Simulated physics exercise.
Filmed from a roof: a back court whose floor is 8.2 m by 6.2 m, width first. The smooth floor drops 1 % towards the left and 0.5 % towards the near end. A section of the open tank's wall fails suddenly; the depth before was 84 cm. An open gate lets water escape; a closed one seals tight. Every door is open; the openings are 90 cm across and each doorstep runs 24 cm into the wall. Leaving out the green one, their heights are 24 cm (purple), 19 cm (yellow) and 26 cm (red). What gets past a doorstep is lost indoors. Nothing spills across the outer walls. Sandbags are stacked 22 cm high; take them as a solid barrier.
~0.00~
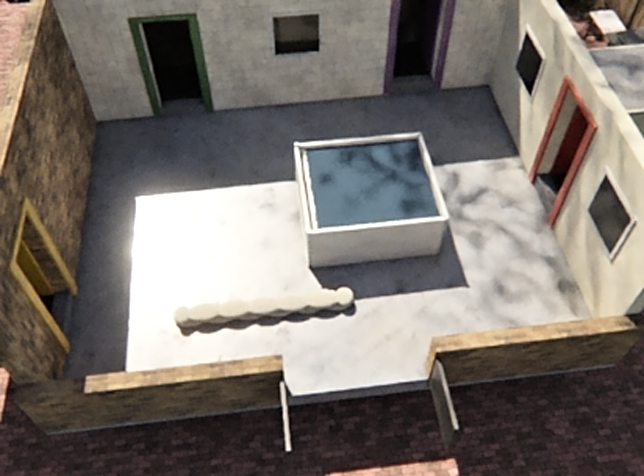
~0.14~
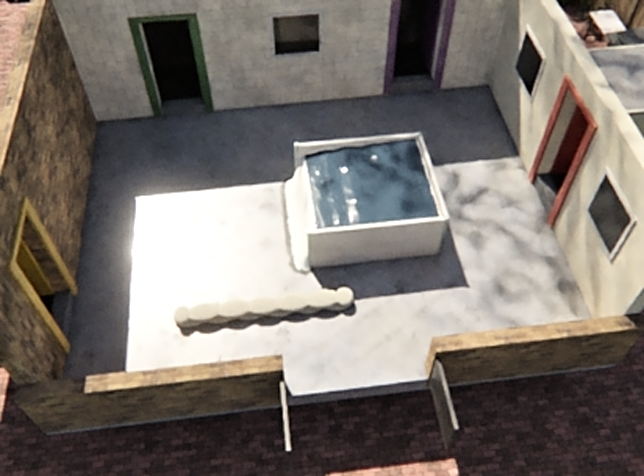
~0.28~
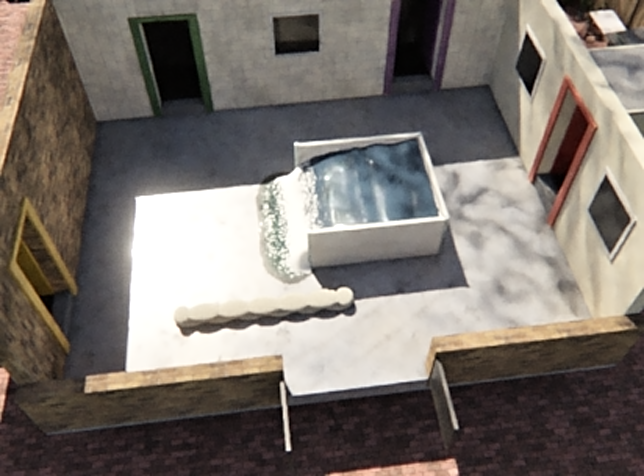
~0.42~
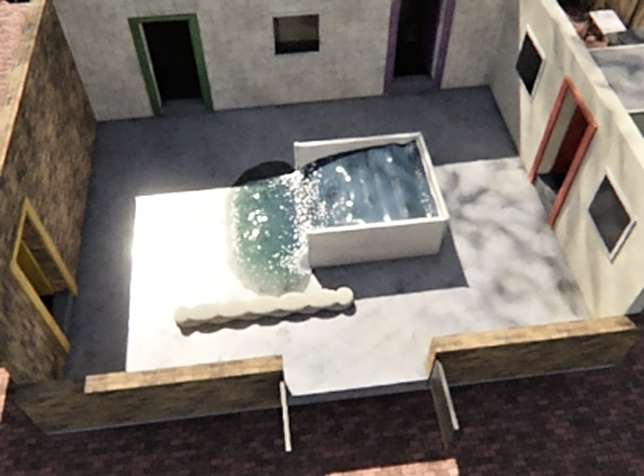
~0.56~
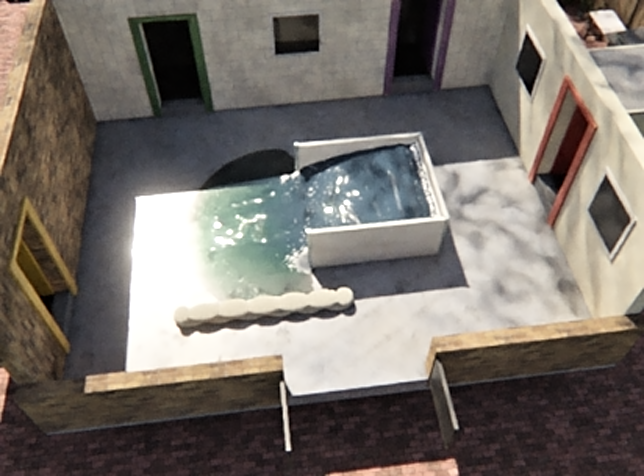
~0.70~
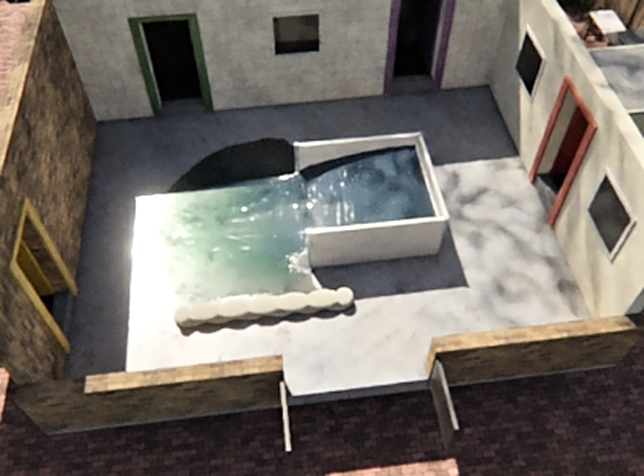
Water bursting from the left side of a raised open tank, spreading leftward across a pale courtyard floor behind a sandbag row.
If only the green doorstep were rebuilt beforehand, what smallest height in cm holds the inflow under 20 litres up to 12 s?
Close to 11.5 cm is just enough.
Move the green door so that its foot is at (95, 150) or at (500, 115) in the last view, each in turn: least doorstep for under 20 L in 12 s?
Roughly 24 and 7.5 cm.
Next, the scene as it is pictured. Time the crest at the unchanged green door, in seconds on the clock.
Near 3.2 s.
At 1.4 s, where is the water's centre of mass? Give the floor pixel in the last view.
Near (273, 226).
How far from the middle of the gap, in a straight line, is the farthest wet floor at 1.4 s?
Roughly 4.4 m.
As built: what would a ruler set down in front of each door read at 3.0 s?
In cm: Purple 0, yellow 33, red 0, green 14.
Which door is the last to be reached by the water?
The red one.
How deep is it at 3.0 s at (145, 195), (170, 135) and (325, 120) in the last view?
Roughly 5, 13 and 0 cm, in turn.
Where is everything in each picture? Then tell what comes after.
The open tank at (368, 183) is whole and still, 84 cm deep; the green door at (175, 73) is dry, in the first frame.
The gap is at (305, 211), the front 0.3 m out at (292, 258); the back of the open tank holds 84 cm, in the second frame.
The front is at (268, 264), 0.7 m from the gap at (305, 212); 1.5 m2 of floor is wet, 84 cm left at the back, in the third frame.
The gap is at (305, 213), the front 1.3 m out at (232, 253); the back of the open tank holds 78 cm, in the fourth frame.
Water pours out at (305, 214) and has run 2.0 m, to (193, 246); about 9 cm deep outside, 70 cm at the back, in the fifth frame.
Water pours out at (305, 214) and has run 2.6 m, to (154, 250); about 8 cm deep outside, 72 cm at the back; the green door at (175, 73), 3.9 m from the gap, is still 1.5 m from the nearest water, in the sixth frame.
After 1.4 s water covers 35 % of the floor, deepest (40 cm) near (80, 258); it has not reached the green door.
After 3.0 s water covers 45 % of the floor, deepest (44 cm) near (61, 397); 14 cm at the green door, 0 litres in over its 17 cm doorstep.
After 12.0 s water covers 100 % of the floor, deepest (13 cm) near (437, 362); 6 cm at the green door, 2 litres in over its 17 cm doorstep.
At the green door as built, the water arrived by 1.5 s and peaked near 20 cm at 3.2 s.
With a doorstep of 10 cm, 34 litres would have come in within the 12 s; with 13 cm, 13 litres. So under 20 litres takes about 11.5 cm.
